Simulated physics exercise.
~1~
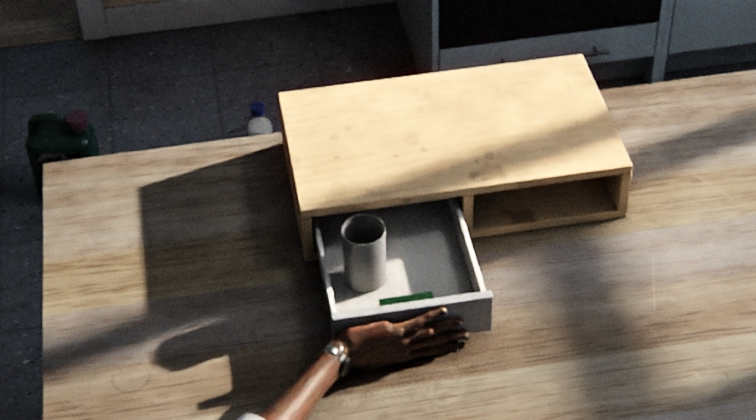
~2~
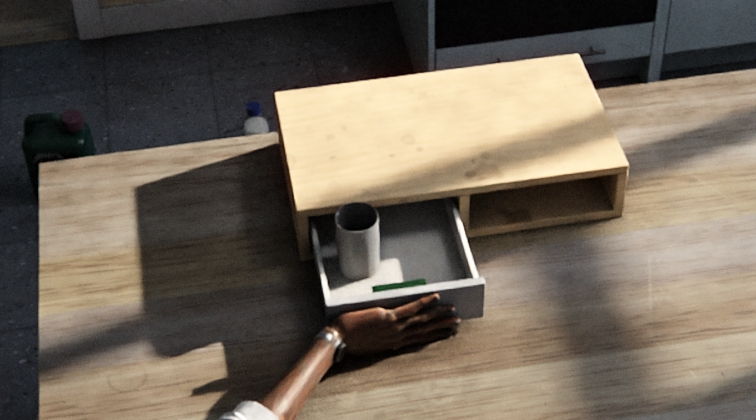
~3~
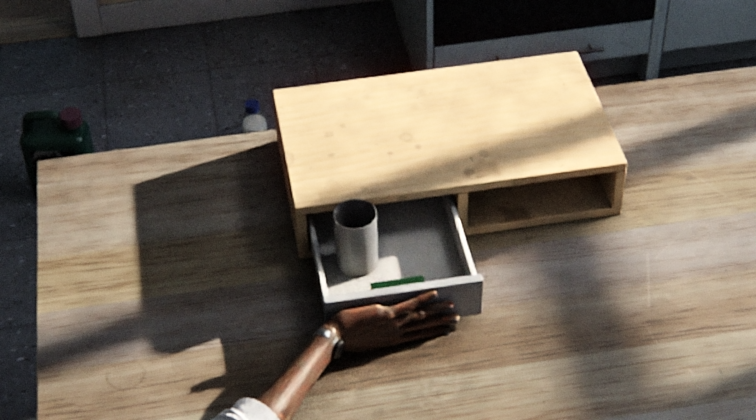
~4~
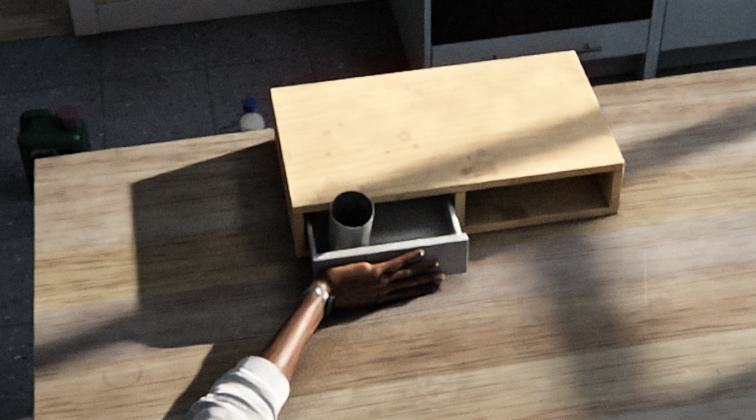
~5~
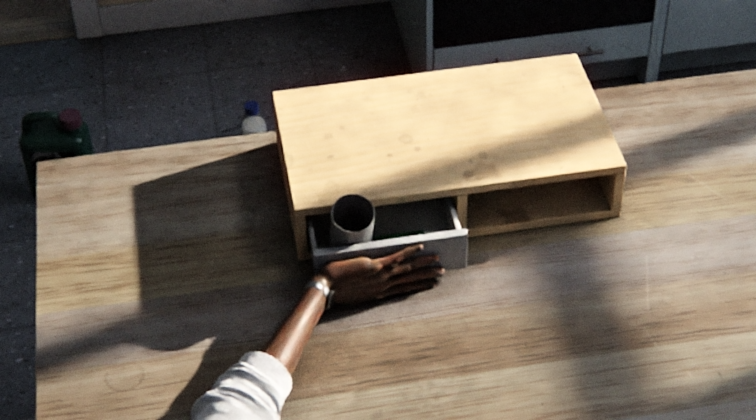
A hand pushed a drawer holding a grey beaker and a small green object back into a low wooden cabinet, but as it slid partway in, the beaker tipped into a lean and the drawer stayed ajar, with the hand still against its front.
